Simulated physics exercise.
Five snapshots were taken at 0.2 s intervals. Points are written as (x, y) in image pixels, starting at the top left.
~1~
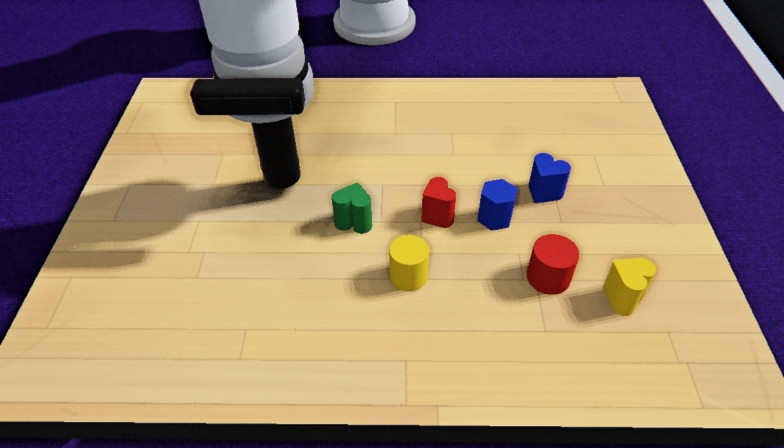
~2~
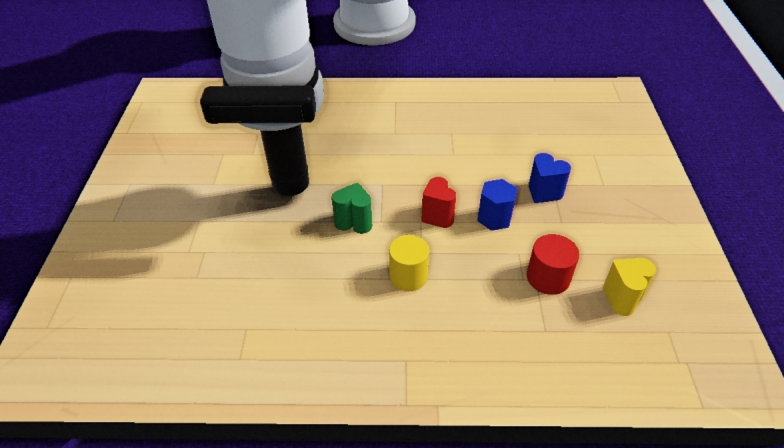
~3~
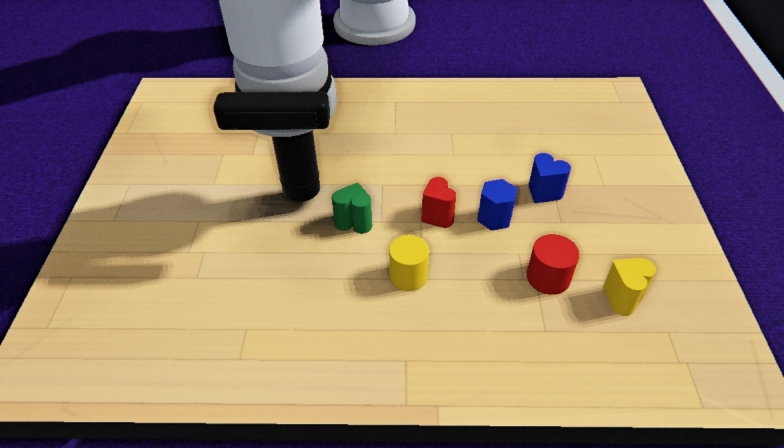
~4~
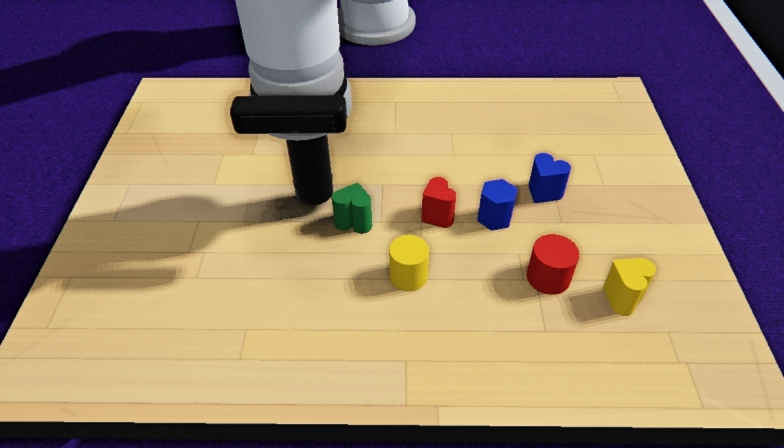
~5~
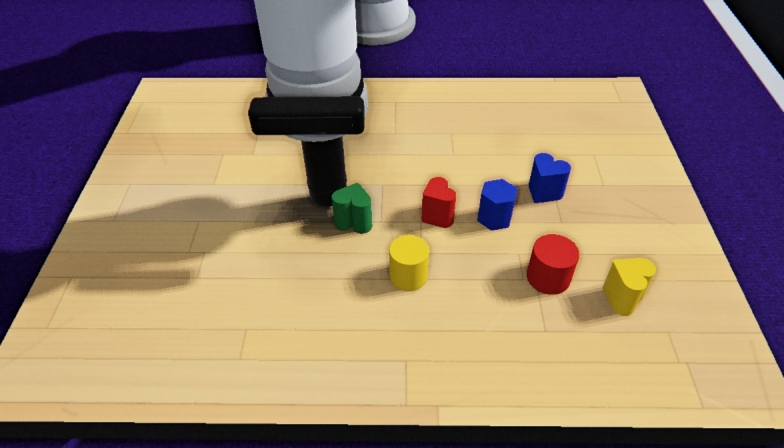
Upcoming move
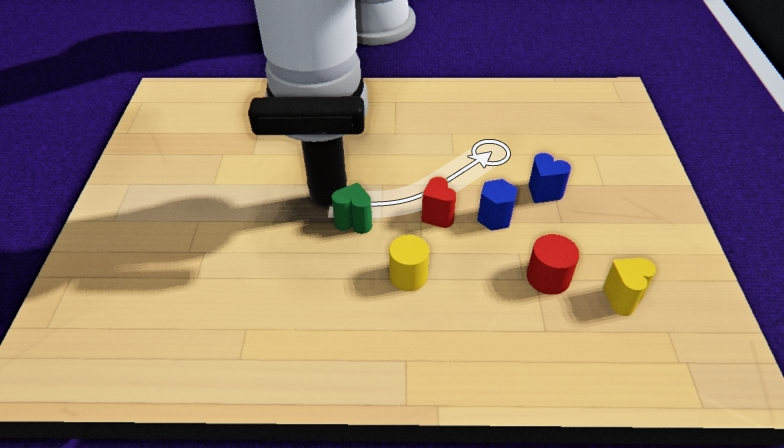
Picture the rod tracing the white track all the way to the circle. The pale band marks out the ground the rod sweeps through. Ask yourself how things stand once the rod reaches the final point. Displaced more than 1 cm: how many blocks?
Number moved: 1.
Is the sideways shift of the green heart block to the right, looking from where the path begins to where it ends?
I expect so.
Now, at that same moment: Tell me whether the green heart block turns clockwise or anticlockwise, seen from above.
The turn is clockwise.
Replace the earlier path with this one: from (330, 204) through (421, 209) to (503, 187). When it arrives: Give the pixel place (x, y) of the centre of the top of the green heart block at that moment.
Top centre: (374, 205).
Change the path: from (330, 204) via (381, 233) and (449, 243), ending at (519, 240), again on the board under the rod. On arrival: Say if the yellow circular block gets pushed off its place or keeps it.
It is moved off its spot.
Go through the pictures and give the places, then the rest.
In the first picture, lower end of the rod (283, 177), tops of blocks, green heart block (352, 195), red heart block (439, 189).
In the second picture, rod (291, 184), blocks as before.
In the third picture, rod (302, 190), blocks as before.
In the fourth picture, rod (315, 193), blocks as before.
In the fifth picture, rod (329, 194), green heart block (352, 195), red heart block (439, 189).
The drawn path runs from (330, 204) by way of (395, 202) and (449, 180) to (491, 152).
On the path given first. One third of the way, rod (396, 193); green heart block (367, 201), turned 30° clockwise.
Two thirds of the way, rod (449, 170); green heart block (367, 201), turned 30° clockwise.
At the end, rod (493, 143); green heart block (367, 201), turned 30° clockwise; red heart block not moved.
